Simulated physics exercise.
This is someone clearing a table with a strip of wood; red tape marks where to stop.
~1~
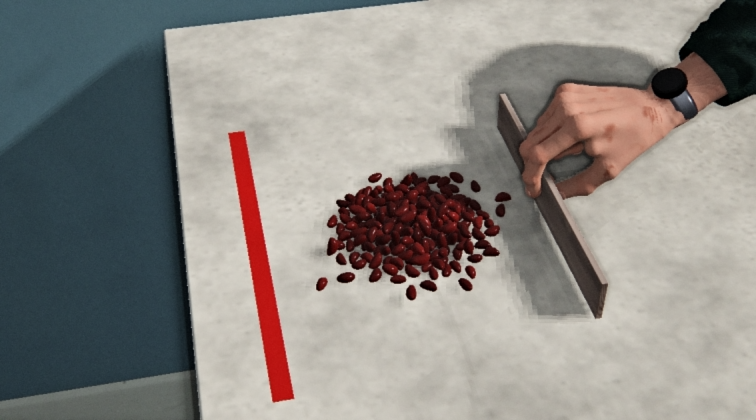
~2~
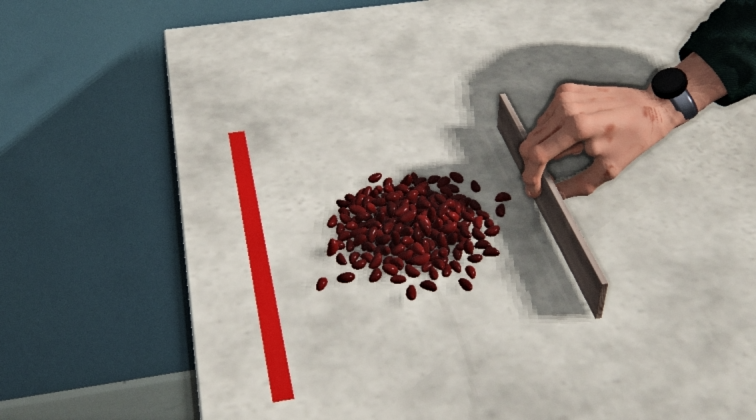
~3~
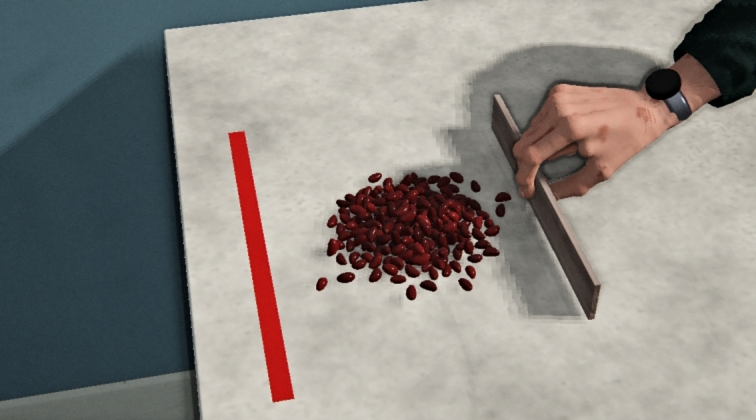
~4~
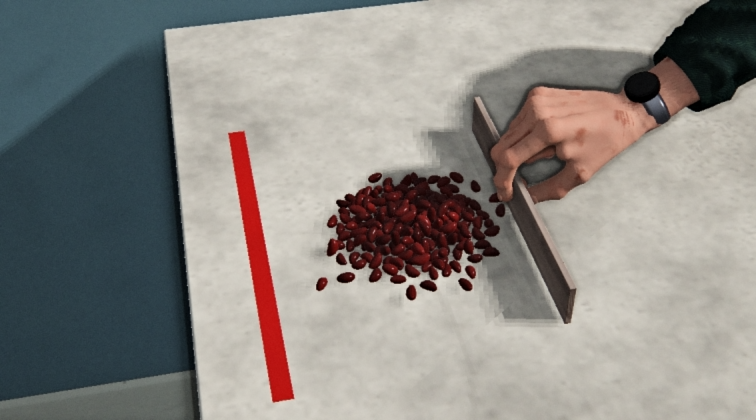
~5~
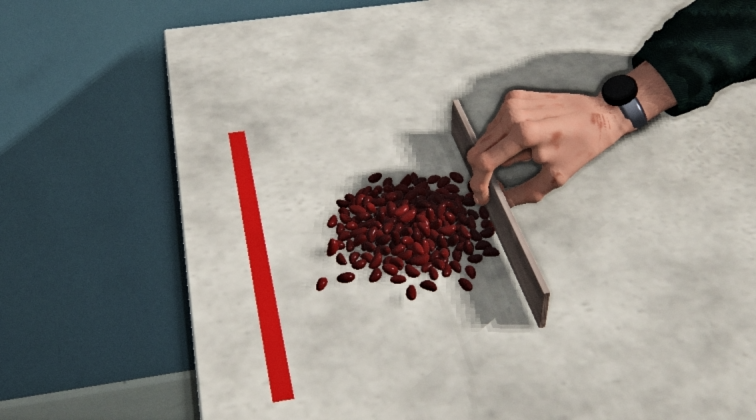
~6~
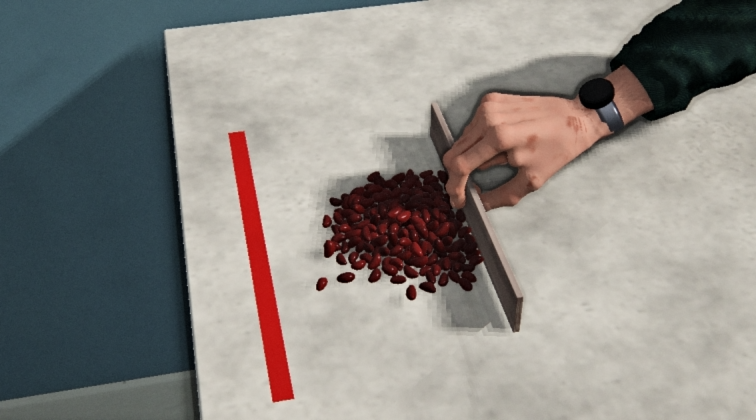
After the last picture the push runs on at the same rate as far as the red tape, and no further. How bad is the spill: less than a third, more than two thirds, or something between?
The floor gets from one third to two thirds.
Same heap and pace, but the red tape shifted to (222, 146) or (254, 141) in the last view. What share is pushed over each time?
About 70 and 30 per cent.
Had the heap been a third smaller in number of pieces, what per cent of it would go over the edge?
Close to 30 per cent.
Soon, strip of wood still moving, near (356, 205); heap all on the table, its front near (233, 271).
A while on, strip of wood stopped at the red tape; heap about a third over the edge.
Towards the end, strip of wood stopped at the red tape; heap about half over the edge.
Finally, strip of wood stopped at the red tape; heap about half over the edge.
